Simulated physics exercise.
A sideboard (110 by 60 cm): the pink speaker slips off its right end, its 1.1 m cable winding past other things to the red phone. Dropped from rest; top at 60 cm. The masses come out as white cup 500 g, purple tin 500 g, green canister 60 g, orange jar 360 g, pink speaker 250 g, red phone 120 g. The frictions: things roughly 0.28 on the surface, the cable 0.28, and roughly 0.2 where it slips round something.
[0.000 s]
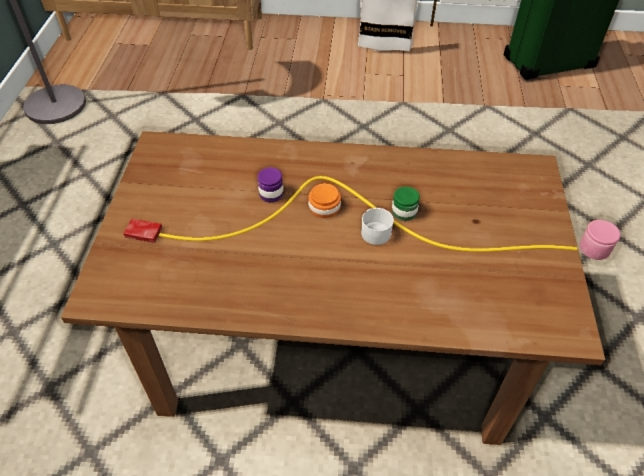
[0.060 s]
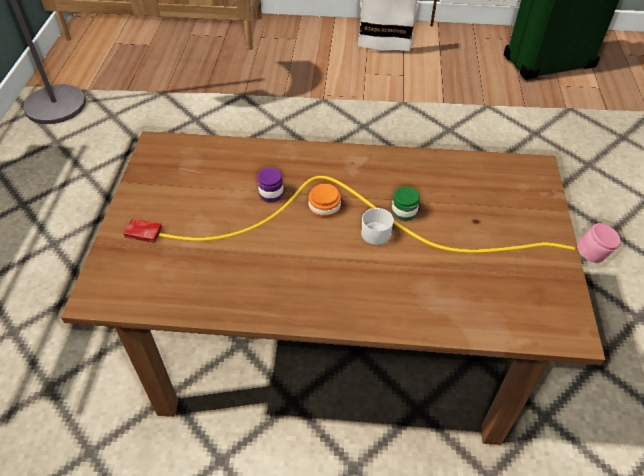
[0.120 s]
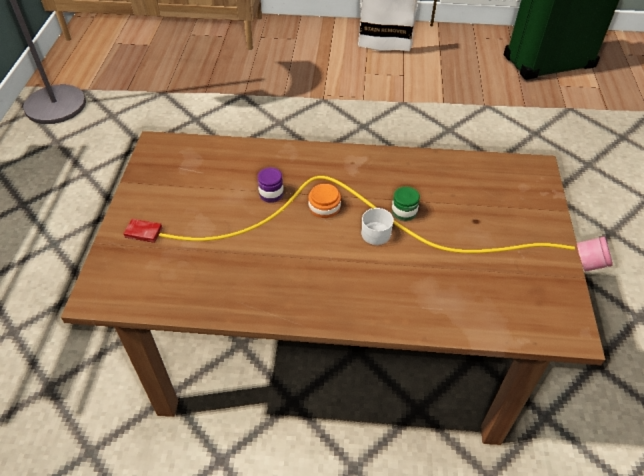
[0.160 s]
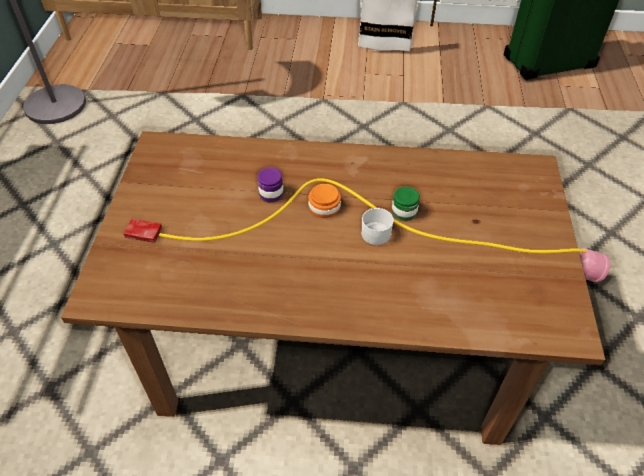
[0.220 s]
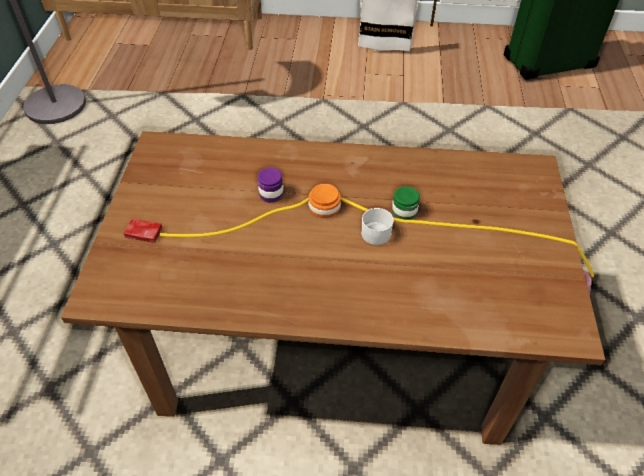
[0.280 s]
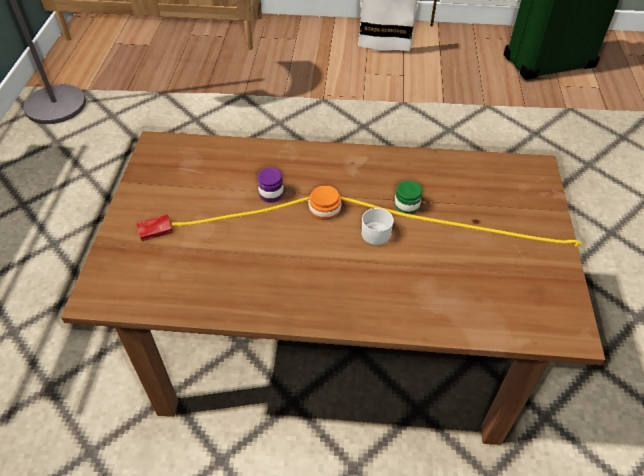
The clip opens on a wooden table with purple, orange and green containers, a white cup, and a yellow cable linking a red object to a pink one past the right edge. The pink object tips and drops from view as the cable straightens, and the red object slides slightly right.
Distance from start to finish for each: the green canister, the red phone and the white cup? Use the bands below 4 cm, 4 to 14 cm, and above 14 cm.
The green canister ends between 4 and 14 cm, the red phone ends above 14 cm, the white cup ends below 4 cm.
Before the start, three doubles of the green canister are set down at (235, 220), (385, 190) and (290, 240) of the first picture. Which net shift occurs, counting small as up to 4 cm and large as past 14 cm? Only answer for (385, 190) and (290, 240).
Taking them in that order, the first shows only a little movement and the second shows only a little movement.
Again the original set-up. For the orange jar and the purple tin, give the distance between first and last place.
Final offset from start: Orange jar = 8 cm, purple tin = 2 cm.
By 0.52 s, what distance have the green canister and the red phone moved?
Approx. shifts - green canister: 8 cm; red phone: 25 cm.
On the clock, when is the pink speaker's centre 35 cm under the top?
The clock reads 0.44 s at that moment.
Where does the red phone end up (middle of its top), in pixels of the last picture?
It comes to rest close to (310, 199).
After 0.5 s, the cable's tail end at (273, 204); red phone 27 cm off its start, green canister 8 cm off its start, pink speaker over the edge.
After 0.7 s, the cable's tail end at (315, 204); red phone 36 cm off its start, green canister 8 cm off its start, pink speaker over the edge.
After 1.0 s, the cable's tail end at (326, 203); red phone 39 cm off its start at (310, 199), green canister 8 cm off its start at (417, 174), pink speaker over the edge.
After 1.2 s, the cable's tail end at (326, 203); red phone 39 cm off its start, green canister 8 cm off its start, pink speaker over the edge.
After 2.4 s, the cable's tail end at (326, 203); red phone 39 cm off its start at (310, 199), green canister 8 cm off its start at (417, 174), white cup 1 cm off its start at (381, 221), pink speaker over the edge.
